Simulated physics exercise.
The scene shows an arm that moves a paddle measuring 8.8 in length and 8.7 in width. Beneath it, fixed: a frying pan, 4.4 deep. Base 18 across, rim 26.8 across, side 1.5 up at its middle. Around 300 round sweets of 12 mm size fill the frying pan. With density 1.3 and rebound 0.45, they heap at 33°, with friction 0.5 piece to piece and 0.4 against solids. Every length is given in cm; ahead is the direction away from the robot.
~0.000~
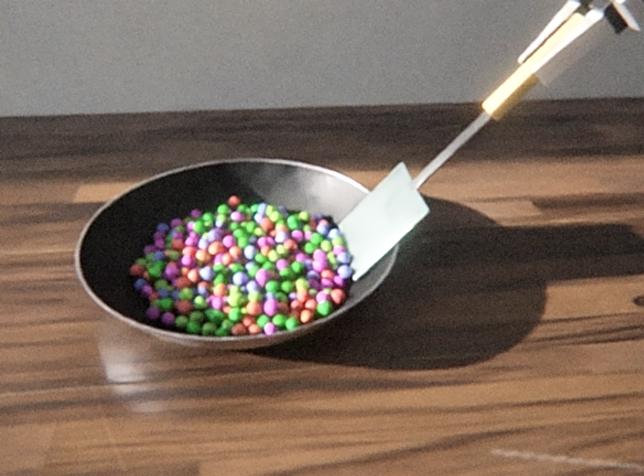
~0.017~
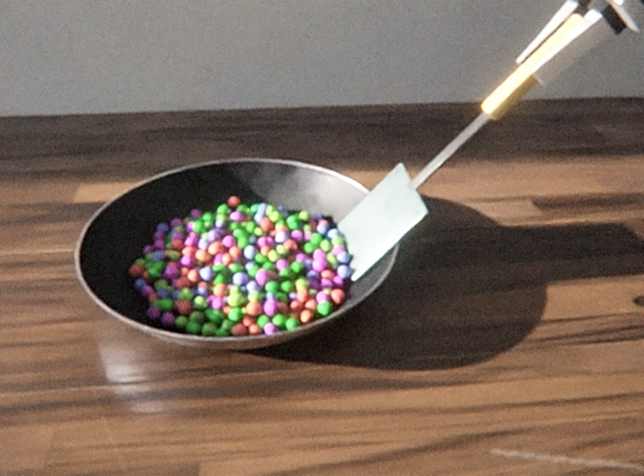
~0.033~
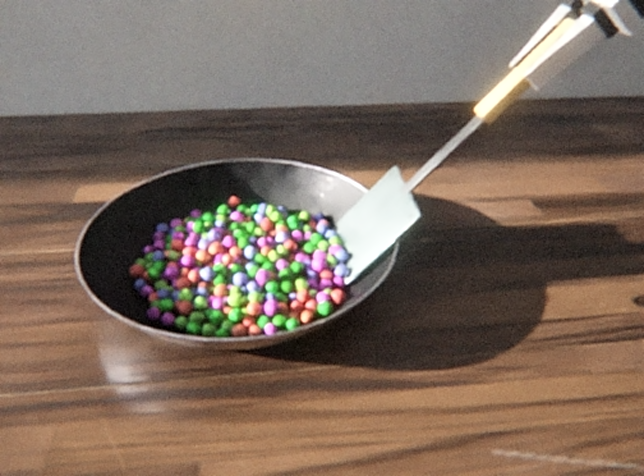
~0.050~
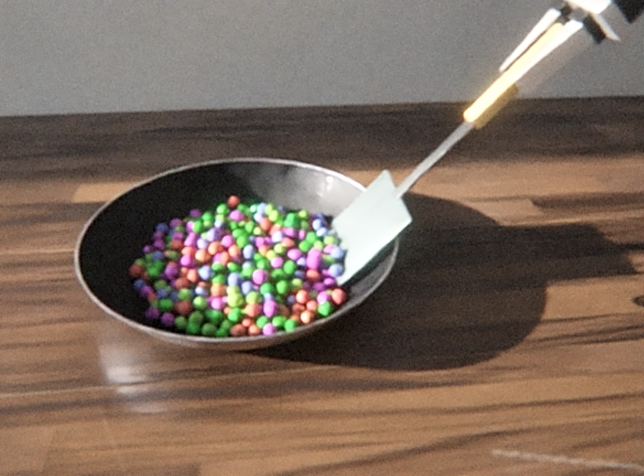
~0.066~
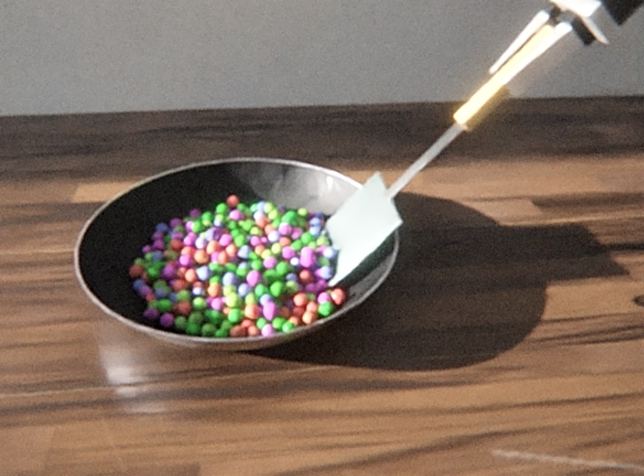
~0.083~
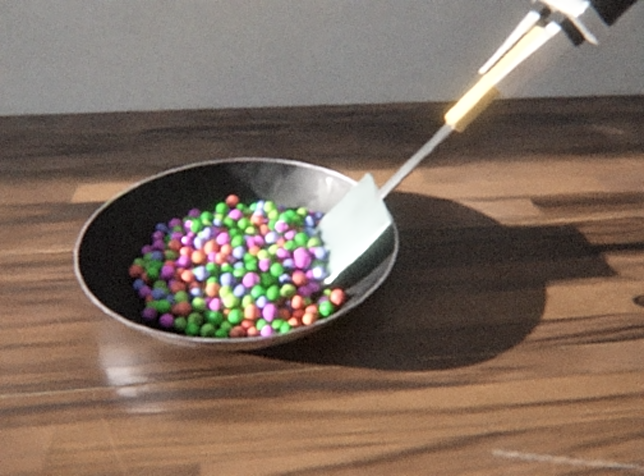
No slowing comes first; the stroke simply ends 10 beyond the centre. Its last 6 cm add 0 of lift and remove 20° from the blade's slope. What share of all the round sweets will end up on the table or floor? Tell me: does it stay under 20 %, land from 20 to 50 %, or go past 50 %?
It stays under 20 %.
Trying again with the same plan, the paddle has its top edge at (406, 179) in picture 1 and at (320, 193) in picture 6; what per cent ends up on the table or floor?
Around 30 per cent finishes there.
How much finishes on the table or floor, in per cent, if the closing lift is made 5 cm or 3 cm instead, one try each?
Result, in order: Approx. 10 % and 15 %.
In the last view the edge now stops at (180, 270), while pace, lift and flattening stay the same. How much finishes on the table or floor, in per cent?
Something close to 0 in a hundred.
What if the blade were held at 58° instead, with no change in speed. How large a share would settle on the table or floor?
About 10 per cent.
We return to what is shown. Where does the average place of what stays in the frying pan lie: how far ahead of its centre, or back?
Some 4.5 cm ahead of the centre.
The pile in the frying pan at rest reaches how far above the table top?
Some 5.5 cm above the table.
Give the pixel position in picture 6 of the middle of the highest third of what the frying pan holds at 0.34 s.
Roughly pixel (154, 253).
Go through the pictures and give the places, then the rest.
In the first frame, paddle top edge at (415, 185), sloping 49°; upper third of the load around (253, 253), from x 135 to 345, top at y 205; 300 in the frying pan.
In the second frame, paddle top edge at (414, 186), sloping 49°; upper third of the load around (253, 253), from x 135 to 345, top at y 205.
In the third frame, paddle top edge at (407, 189), sloping 49°; upper third of the load around (253, 253), from x 135 to 340, top at y 205.
In the fourth frame, paddle top edge at (398, 193), sloping 49°; upper third of the load around (252, 253), from x 135 to 340, top at y 200.
In the fifth frame, paddle top edge at (389, 195), sloping 49°; upper third of the load around (250, 253), from x 135 to 340, top at y 200.
In the sixth frame, paddle top edge at (380, 196), sloping 49°; upper third of the load around (246, 253), from x 135 to 340, top at y 200; 300 in the frying pan.
By 0.21 s, sloping 49°, highest piece 4 above the table; 300 in the frying pan.
By 0.34 s, sloping 42°, highest piece 5 above the table; 300 in the frying pan.
By 0.60 s, sloping 29°, highest piece 5 above the table; 271 in the frying pan, 27 on the table or floor, 2 on the blade or in flight.
By 1.65 s, sloping 29°, highest piece 5 above the table; 271 in the frying pan, 29 on the table or floor.
Final count, 271 in the frying pan, 29 on the table or floor. That is 10 % on the table or floor.
